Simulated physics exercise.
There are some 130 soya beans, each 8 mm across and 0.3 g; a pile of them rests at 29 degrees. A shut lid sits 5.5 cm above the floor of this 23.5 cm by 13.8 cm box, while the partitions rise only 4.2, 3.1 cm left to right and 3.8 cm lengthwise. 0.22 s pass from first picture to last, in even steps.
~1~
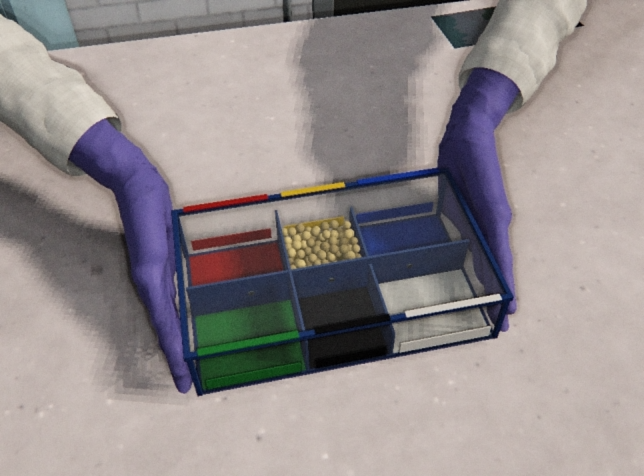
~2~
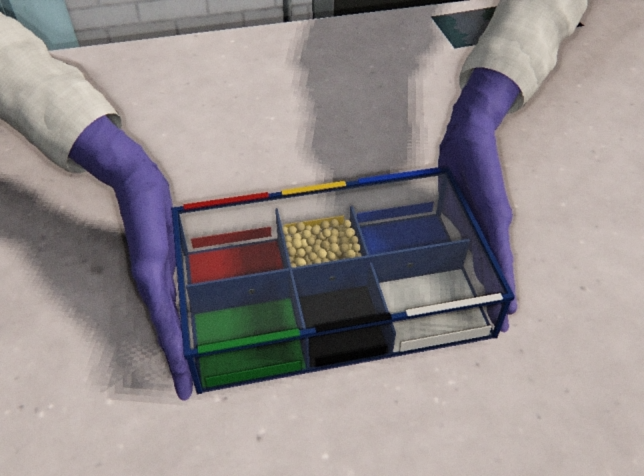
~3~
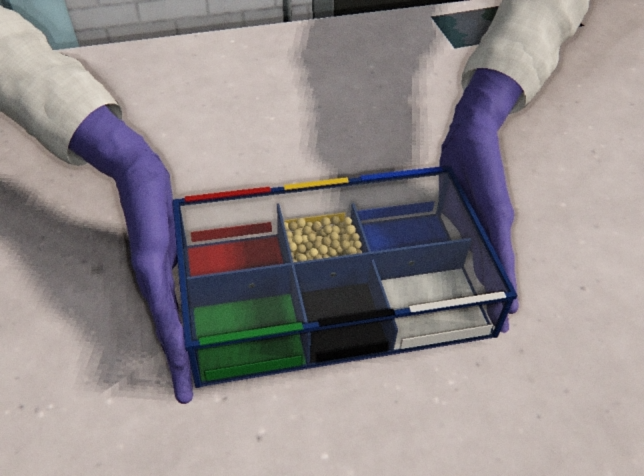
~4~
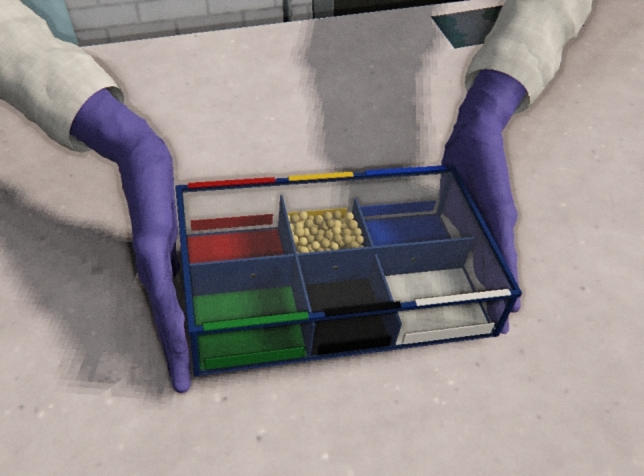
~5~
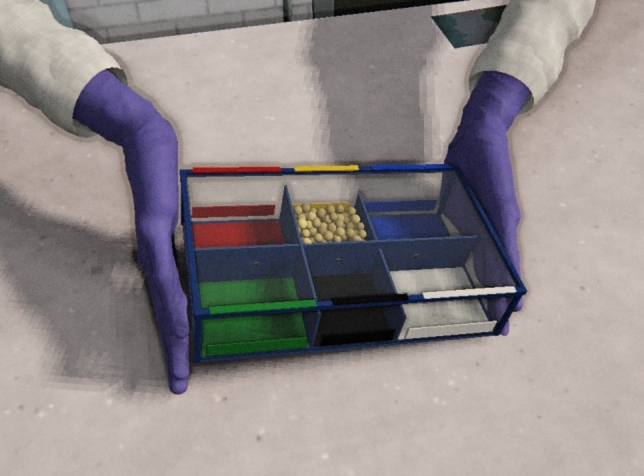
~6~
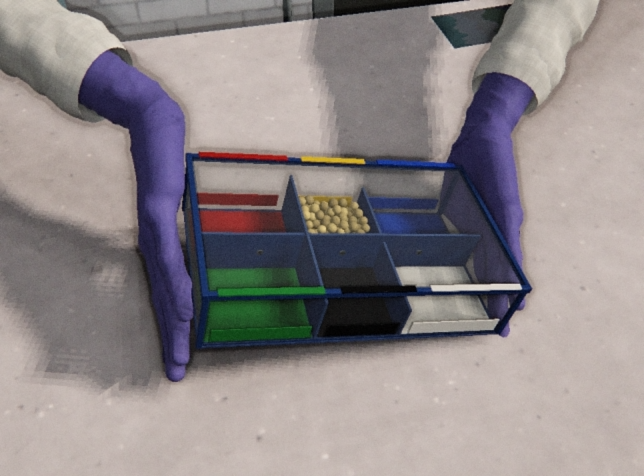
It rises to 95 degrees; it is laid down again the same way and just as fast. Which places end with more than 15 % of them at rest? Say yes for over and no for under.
As I see it, red compartment: Fails; blue compartment: Succeeds; green compartment: Fails; yellow compartment: Succeeds; white compartment: Fails; black compartment: Fails.
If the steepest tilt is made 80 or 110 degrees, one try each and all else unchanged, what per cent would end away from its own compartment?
Some 30 and 100 per cent.
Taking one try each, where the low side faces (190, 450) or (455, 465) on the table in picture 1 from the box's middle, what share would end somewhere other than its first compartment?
Approximately 35 percent, then 65 percent.
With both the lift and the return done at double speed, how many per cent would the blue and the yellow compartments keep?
Per cent - blue: 80; yellow: 15.
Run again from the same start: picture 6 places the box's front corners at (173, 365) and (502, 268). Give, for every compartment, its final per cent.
In per cent, the final split is red 10, blue 0, green 15, yellow 70, white 0, black 5.
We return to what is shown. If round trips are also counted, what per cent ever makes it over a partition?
I'd put it at some 75 percent of the pieces.
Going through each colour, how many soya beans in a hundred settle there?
Red 0; blue 70; green 0; yellow 25; white 0; black 0 (in a hundred).
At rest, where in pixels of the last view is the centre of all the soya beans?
Once everything settles, the centre is around (414, 240).
Then, 0.97 s after the last picture, tilt 95 degrees; blue 25 %, yellow 75 %.
Then, 1.62 s after the last picture, tilt 42 degrees; blue 70 %, yellow 25 %.
Then, 2.30 s after the last picture, tilt 0 degrees; blue 70 %, yellow 25 %.
In the end, red 0 %, blue 70 %, green 0 %, yellow 25 %, white 0 %, black 0 %.
